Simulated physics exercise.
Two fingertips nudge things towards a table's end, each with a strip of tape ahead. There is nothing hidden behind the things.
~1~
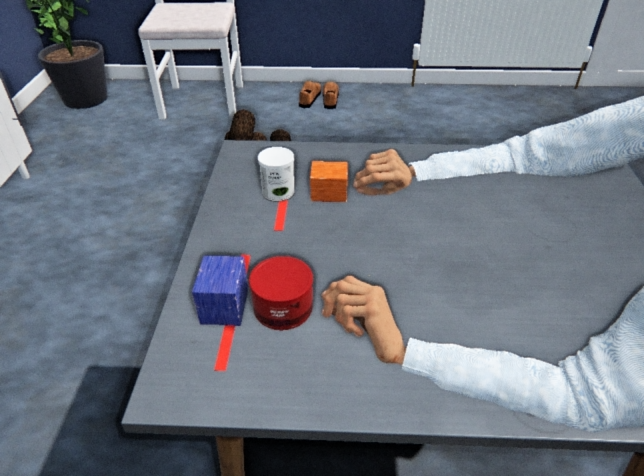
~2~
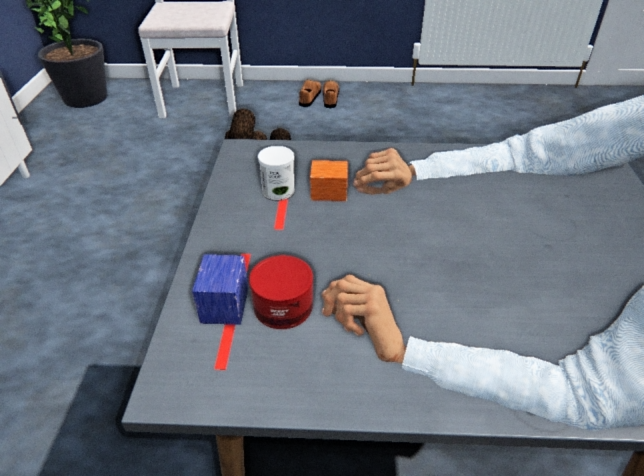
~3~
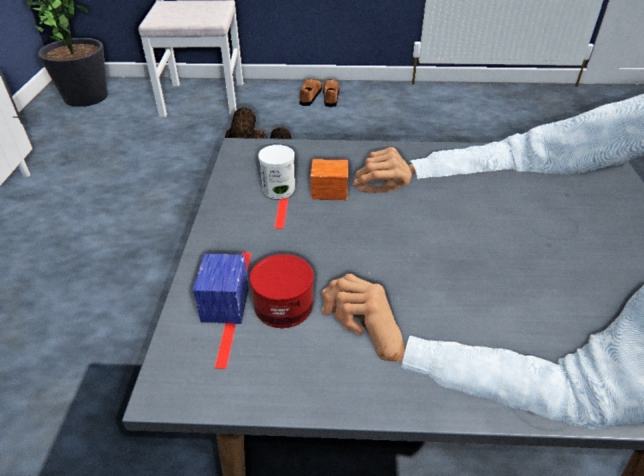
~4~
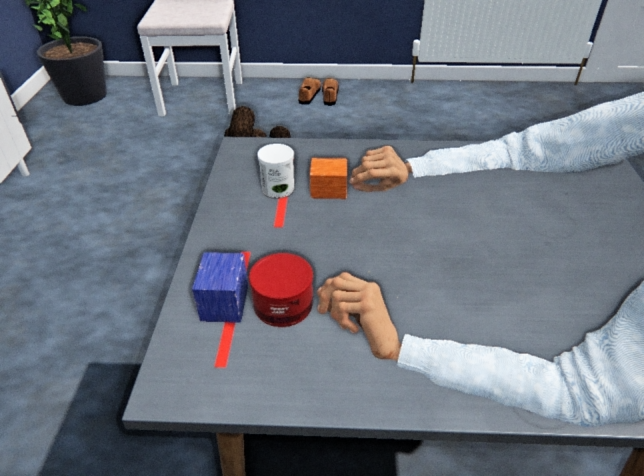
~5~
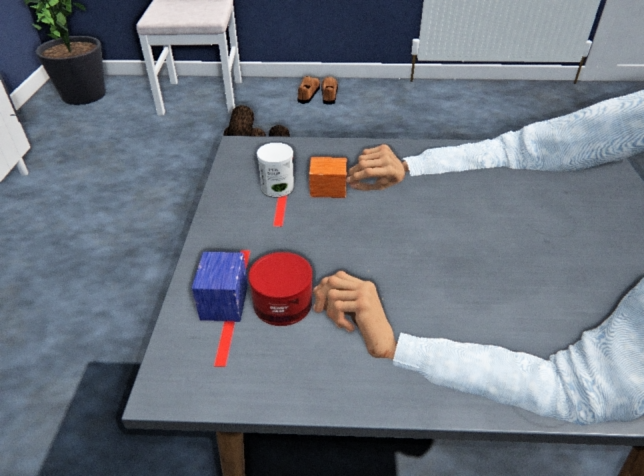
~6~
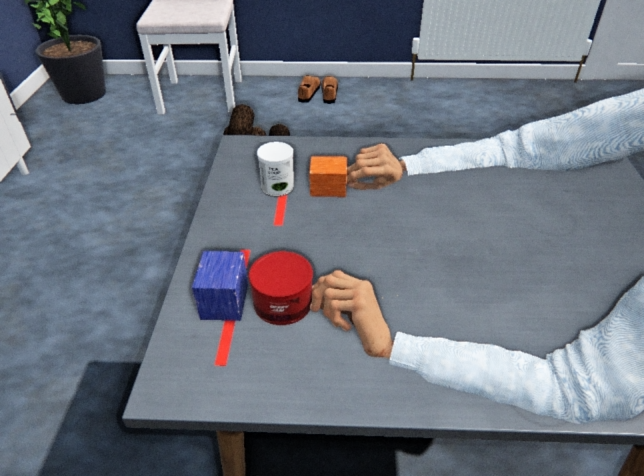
We see two hands resting on a grey table, one behind an orange block beside a white pot, the other near a red tub beside a blue block; the hands edge slightly left while the objects barely move.
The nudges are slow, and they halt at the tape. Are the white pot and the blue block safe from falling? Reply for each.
Well, the white pot remains on the tabletop, and the blue block goes off the side.
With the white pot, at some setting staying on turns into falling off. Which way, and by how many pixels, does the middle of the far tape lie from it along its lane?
24 px or so, leftward.
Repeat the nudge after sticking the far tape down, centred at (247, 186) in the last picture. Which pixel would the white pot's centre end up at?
Around (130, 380).
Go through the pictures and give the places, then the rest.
The first picture shows white pot (277, 175); blue block (222, 290); orange block (329, 182).
The second picture shows blue block (222, 290); red tub (282, 292).
The third picture shows white pot (278, 173); orange block (329, 180).
The fourth picture shows blue block (222, 288); red tub (282, 290).
The fifth picture shows white pot (276, 171); orange block (328, 178).
The sixth picture shows white pot (276, 170); blue block (222, 286); red tub (282, 288).
Then, 1.90 s past the last view, white pot travelled about its own width near (229, 169); blue block leaning 39° off how it started near (140, 291).
Then, 2.18 s past the last view, white pot travelled about its own width near (226, 169); blue block in the air near (158, 443).
Finally, the white pot remains on top, near (226, 169); the blue block falls off the table.
